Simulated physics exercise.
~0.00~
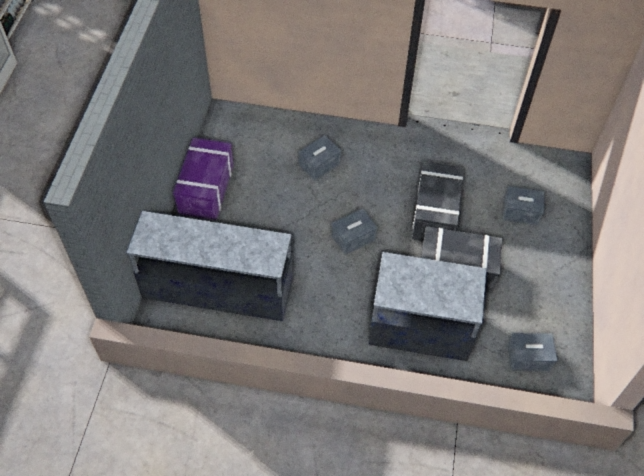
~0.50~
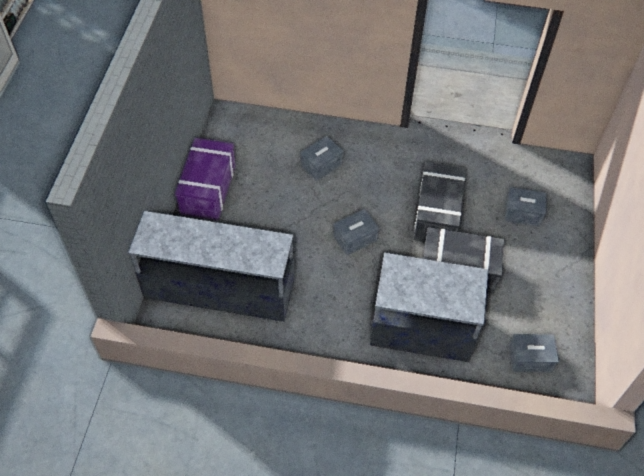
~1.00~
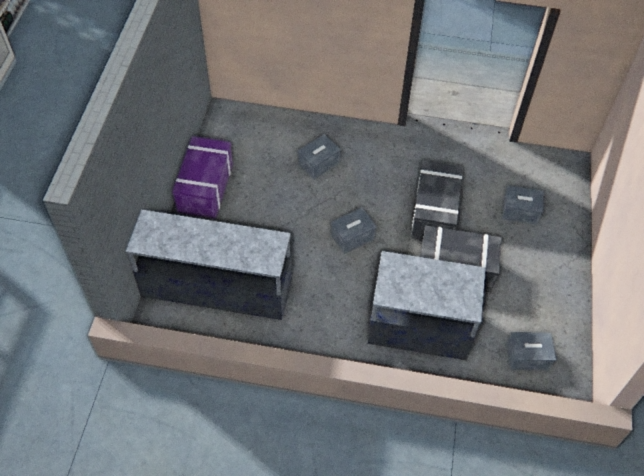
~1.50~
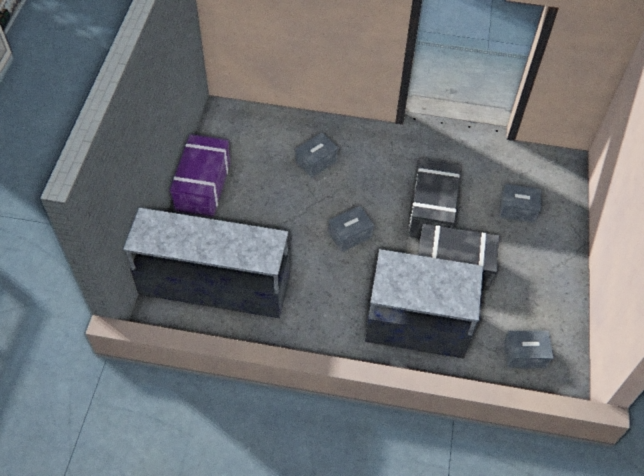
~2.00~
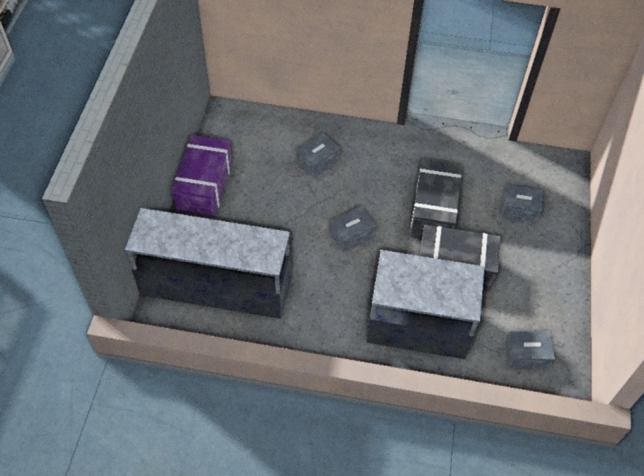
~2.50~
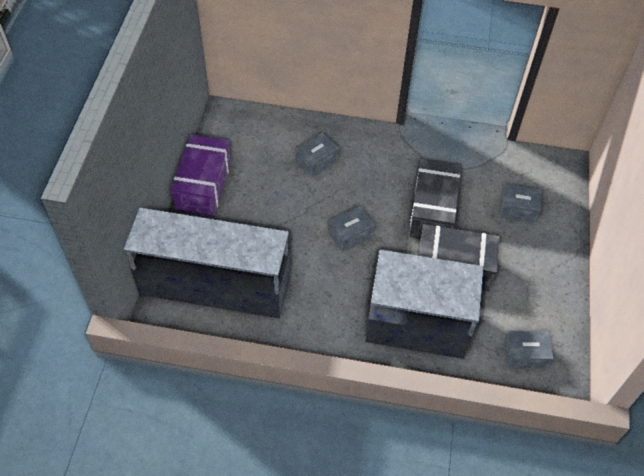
The clip opens on an overhead view of a small office with two counters, a purple trunk, dark trunks and grey totes on a dry floor. Outside, bluish water spreads over the pavement and deepens in colour, then a thin patch edges in through the doorway, while nothing inside shifts.
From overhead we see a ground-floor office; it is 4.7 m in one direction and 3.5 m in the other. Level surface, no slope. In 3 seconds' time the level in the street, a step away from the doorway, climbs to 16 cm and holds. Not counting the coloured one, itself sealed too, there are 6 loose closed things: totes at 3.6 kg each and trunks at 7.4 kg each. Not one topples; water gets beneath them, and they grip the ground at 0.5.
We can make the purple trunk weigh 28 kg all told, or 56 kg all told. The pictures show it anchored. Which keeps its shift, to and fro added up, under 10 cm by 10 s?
I would say the lighter mass suffices.
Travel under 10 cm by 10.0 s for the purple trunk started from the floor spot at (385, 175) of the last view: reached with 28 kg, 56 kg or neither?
Looking at the loads, both keep it.
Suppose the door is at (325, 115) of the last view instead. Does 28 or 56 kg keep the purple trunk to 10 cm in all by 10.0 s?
If so, then only the second option works.
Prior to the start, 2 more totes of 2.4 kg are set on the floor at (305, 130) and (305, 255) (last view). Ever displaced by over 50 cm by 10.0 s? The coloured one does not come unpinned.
Well, below half a metre and then beyond half a metre.
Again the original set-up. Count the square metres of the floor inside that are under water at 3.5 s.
About 2.5 m2.
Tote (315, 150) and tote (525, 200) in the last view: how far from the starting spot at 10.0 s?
In turn: 0 cm, 200 cm.
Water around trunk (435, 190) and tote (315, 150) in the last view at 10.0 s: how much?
I'd estimate 7 cm for the first and 3 cm for the second.
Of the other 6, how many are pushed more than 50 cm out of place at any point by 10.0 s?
That comes to 5.
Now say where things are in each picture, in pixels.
In the first frame, the purple trunk at (203, 168) rests on the ground; water covers 0.0 m2; 0 of 7 have shifted.
In the second frame, the purple trunk at (205, 168), on the bottom; water covers 0.0 m2; 0 of 7 have shifted.
In the third frame, the purple trunk at (202, 166), on the bottom; 0.0 m2 under water; 0 of 7 have shifted.
In the fourth frame, the purple trunk at (200, 164) rests on the ground; 0.0 m2 under water; 0 of 7 have shifted.
In the fifth frame, the purple trunk at (201, 165) rests on the ground; 0.0 m2 under water; 0 of 7 have shifted.
In the sixth frame, the purple trunk at (200, 165) rests on the ground; water covers 0.6 m2; 0 of 7 have shifted.
After 3.5 s the purple trunk would be 0 cm from its start with 28 kg and 0 cm from its start with 56 kg; 0 cm of water round it then.
After 4.5 s the purple trunk would be 0 cm from its start with 28 kg and 0 cm from its start with 56 kg; 0 cm of water round it then.
After 7.0 s the purple trunk would be 0 cm from its start with 28 kg and 0 cm from its start with 56 kg; 3 cm of water round it then.
After 10.0 s the purple trunk would be 0 cm from its start with 28 kg and 0 cm from its start with 56 kg; 5 cm of water round it then.
